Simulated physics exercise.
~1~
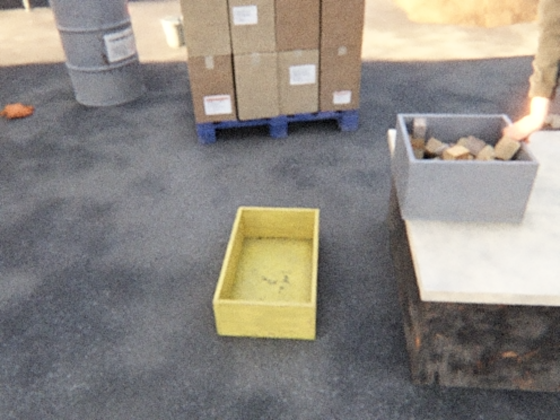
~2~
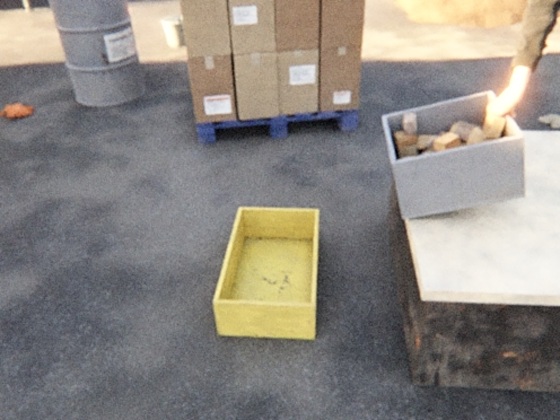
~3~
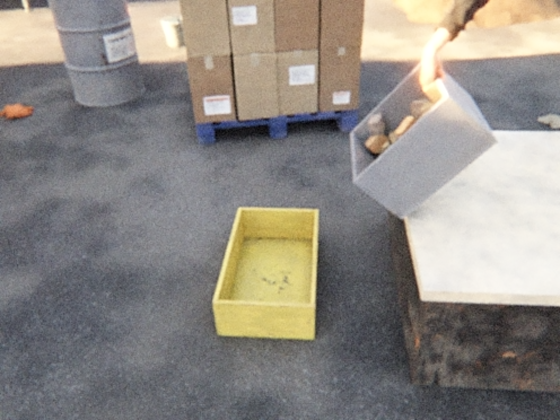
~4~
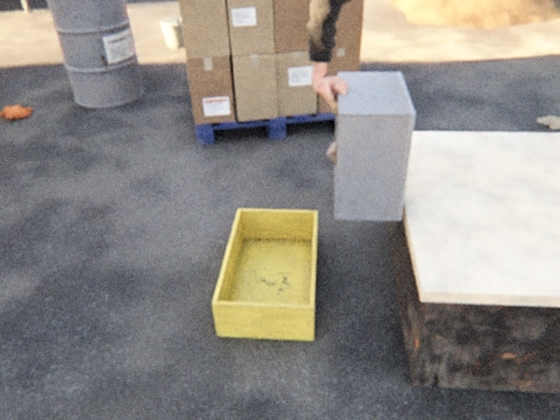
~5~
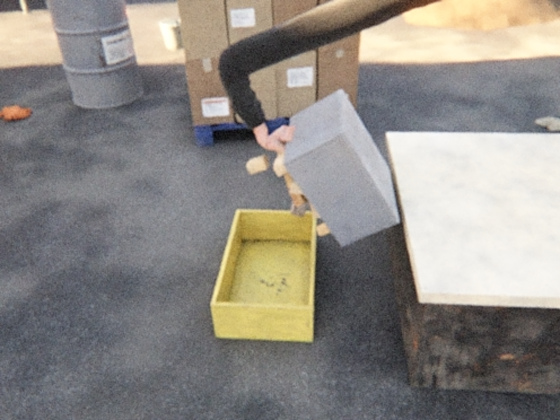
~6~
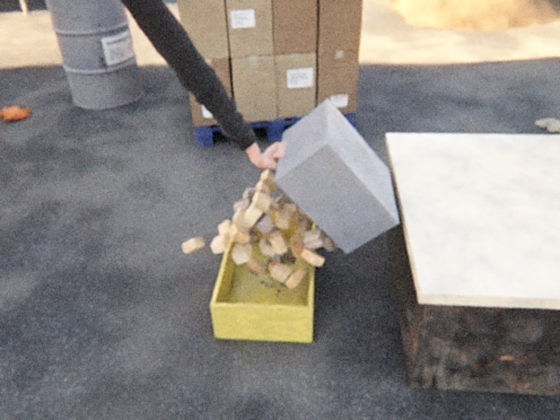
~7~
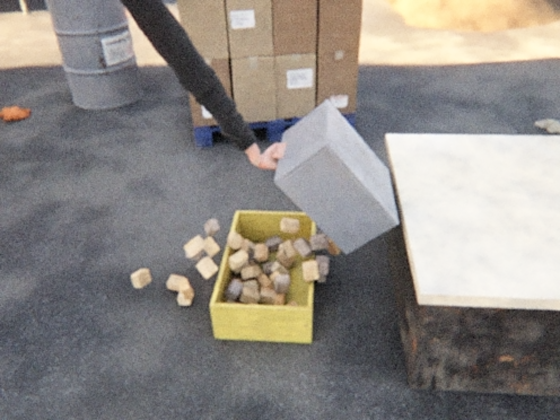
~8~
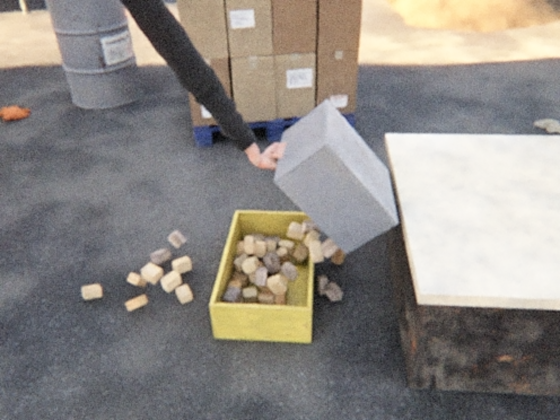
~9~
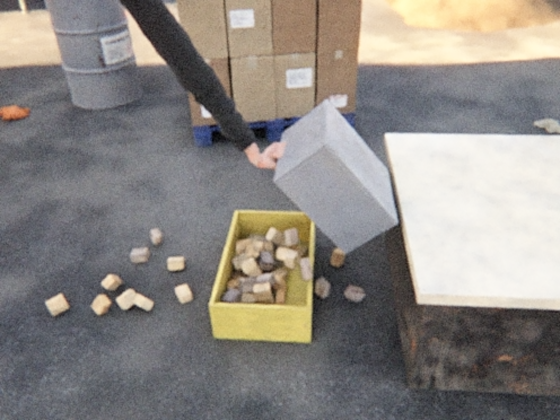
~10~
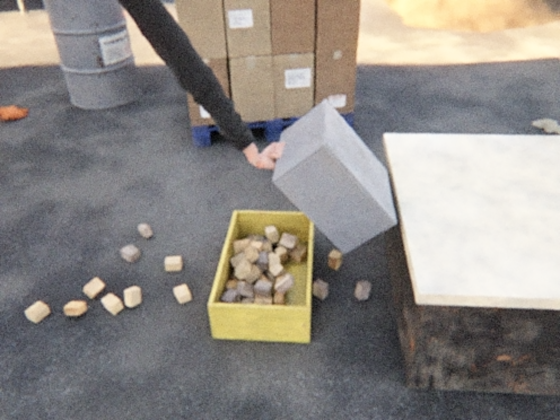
A hand tilted a grey tote of wooden blocks leftward off a pale-topped bench until it tipped past upright, spilling them toward a yellow trough on the ground. Most ended up inside, while several scattered to the left and a few lay on the right.
